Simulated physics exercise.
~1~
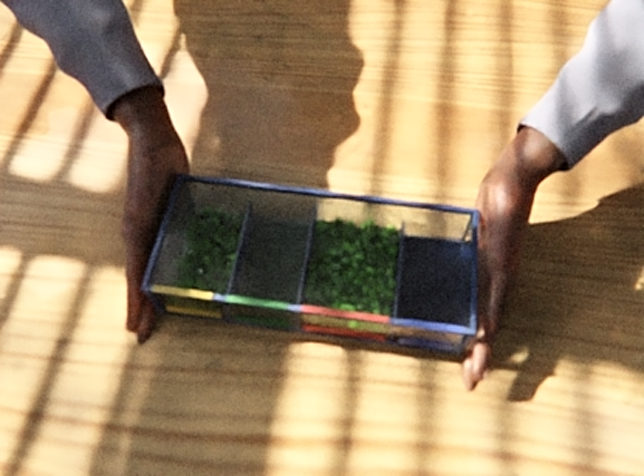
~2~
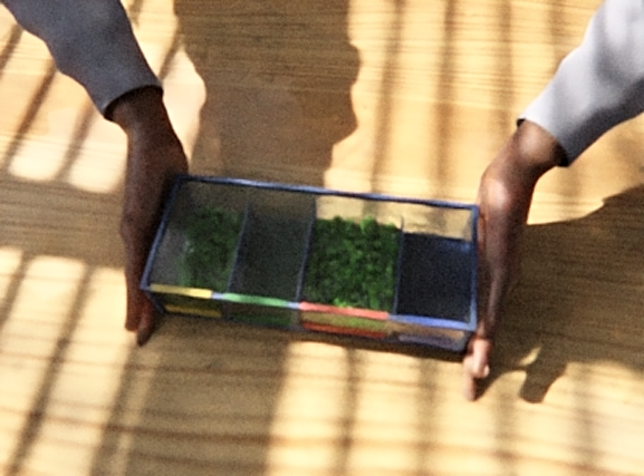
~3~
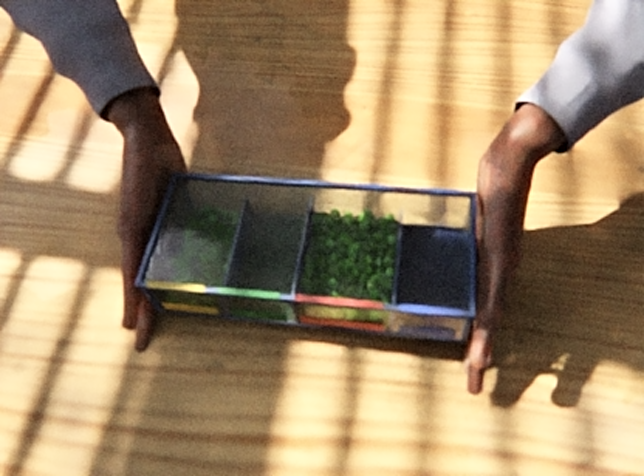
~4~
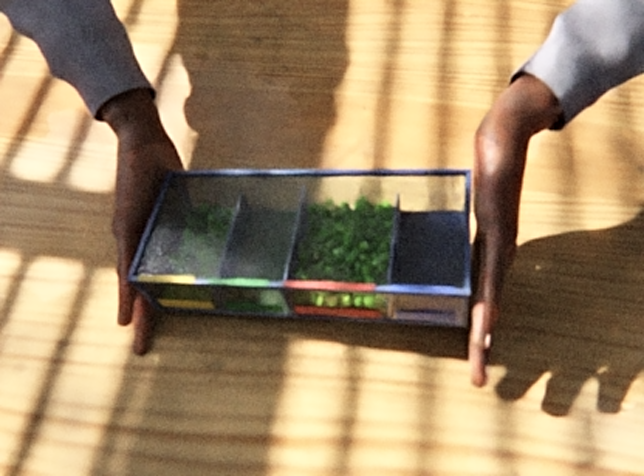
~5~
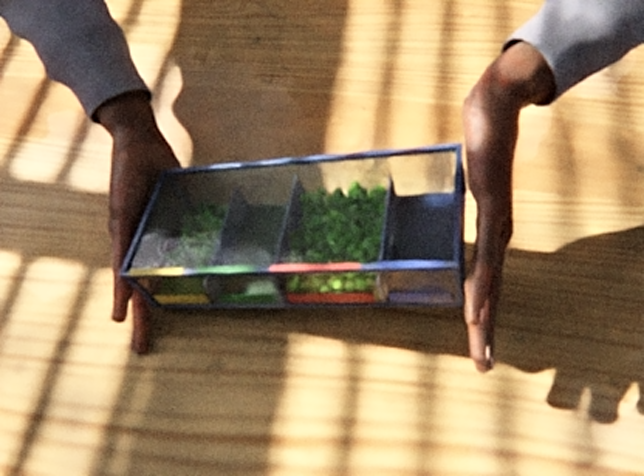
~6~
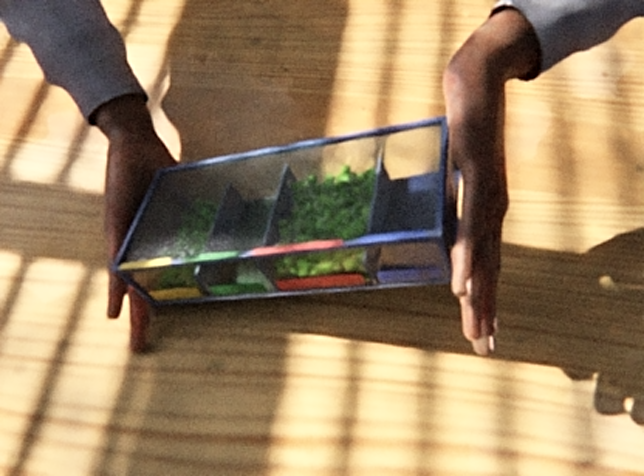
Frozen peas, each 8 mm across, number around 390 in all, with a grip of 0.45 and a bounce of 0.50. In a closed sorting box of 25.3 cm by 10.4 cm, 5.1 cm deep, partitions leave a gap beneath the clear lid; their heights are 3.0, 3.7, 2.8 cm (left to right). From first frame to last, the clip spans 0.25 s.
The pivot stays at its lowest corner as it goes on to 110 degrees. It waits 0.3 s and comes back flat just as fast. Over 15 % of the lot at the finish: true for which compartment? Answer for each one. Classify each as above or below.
Classification: Red above, blue below, green below, yellow above.
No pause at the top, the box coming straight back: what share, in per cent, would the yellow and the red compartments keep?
Result - yellow: 35 %, red: 65 %.
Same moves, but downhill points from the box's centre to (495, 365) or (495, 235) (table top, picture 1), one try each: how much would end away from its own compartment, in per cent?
The share comes to roughly 80 in a hundred, then roughly 80 in a hundred.
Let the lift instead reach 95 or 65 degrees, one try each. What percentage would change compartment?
I'd expect close to 10 and then close to 10 per cent.
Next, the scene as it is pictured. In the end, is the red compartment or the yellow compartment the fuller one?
Fuller: Red.
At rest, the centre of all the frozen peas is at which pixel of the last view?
I'd say roughly (323, 258).
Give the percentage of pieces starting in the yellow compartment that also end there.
Share retained: Approx. 100 %.
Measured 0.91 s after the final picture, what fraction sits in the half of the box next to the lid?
Roughly 60 per cent.
Then, 0.91 s after the last picture, tilt 110 degrees; red 65 %, yellow 35 %.
Then, 1.52 s after the last picture, tilt 56 degrees; red 65 %, yellow 35 %.
Then, 2.18 s after the last picture, tilt 0 degrees; red 65 %, green 5 %, yellow 35 %.
In the end, red 65 %, blue 0 %, green 5 %, yellow 35 %.
